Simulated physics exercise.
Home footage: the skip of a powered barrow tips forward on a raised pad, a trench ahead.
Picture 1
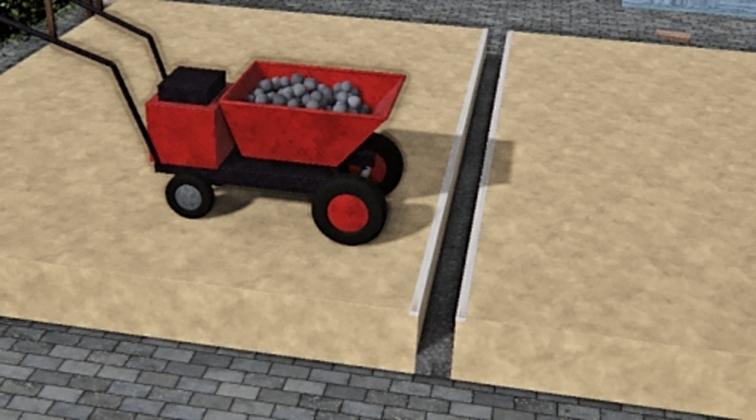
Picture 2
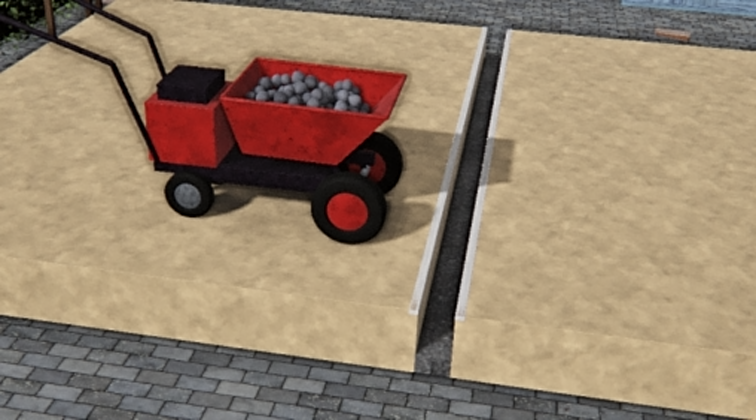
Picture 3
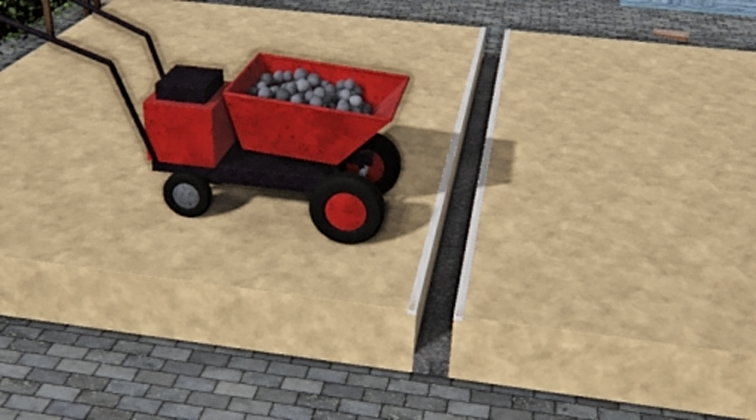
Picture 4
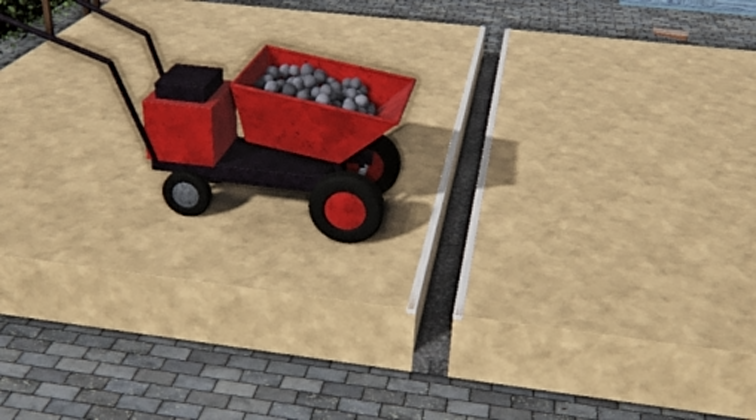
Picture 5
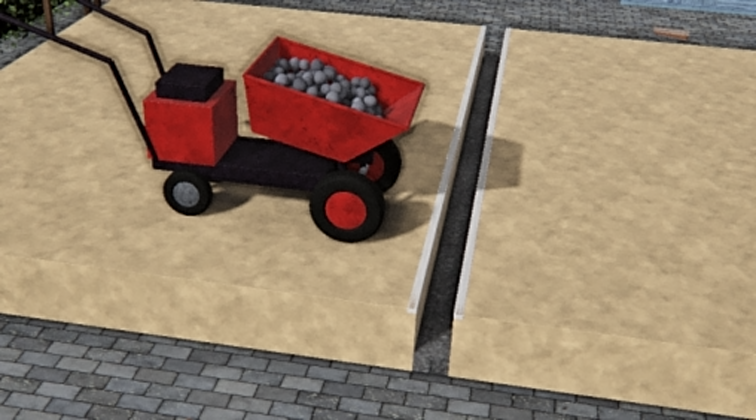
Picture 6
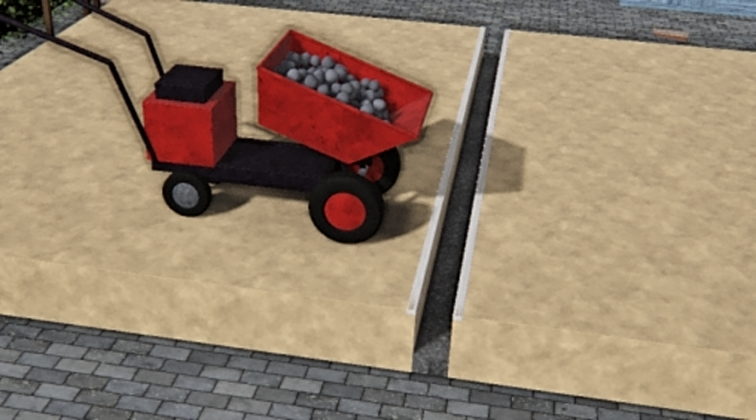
A red powered barrow with black handles, a black-topped box and a skip full of round grey cobbles stands at the left on a raised, sandy-coloured pad, seen from above and to one side. To its right a narrow, pale-edged trench separates the pad from another, with grey paving in front and behind. The skip, level at first, slowly tilts forward to the right while the wheels and the view stay practically still.
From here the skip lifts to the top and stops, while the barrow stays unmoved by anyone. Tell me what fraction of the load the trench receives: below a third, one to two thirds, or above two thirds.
Watching it, what goes in is not a full third of the load.
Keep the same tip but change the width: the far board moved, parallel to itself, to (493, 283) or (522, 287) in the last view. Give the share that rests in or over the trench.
In order: Near 60, then 100 percent.
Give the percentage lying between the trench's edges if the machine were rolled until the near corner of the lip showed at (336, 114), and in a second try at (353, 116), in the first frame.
60 and 60 percent, in that order.
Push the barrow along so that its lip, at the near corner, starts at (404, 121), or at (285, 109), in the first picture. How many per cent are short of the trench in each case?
Position 1: Near 0 %; position 2: Near 50 %.
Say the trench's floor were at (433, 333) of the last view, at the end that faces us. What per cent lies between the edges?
Something like 10 %.
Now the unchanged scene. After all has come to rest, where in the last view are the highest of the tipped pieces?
Peak at rest, last frame: Around (499, 209).
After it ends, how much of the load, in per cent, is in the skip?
It works out to some 5 percent.
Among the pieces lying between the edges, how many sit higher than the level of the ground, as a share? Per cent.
My figure is near 15 per cent.
Soon, skip tipped steeply; all in the skip.
A while on, skip tipped right over; about two thirds in the skip; a stray few in or heaped over the trench; about a third beyond it; a stray few falling.
Towards the end, skip tipped right over; a small part in the skip; a small part in or heaped over the trench; most beyond it.
Finally, skip tipped right over; a small part in the skip; a small part in or heaped over the trench; most beyond it.
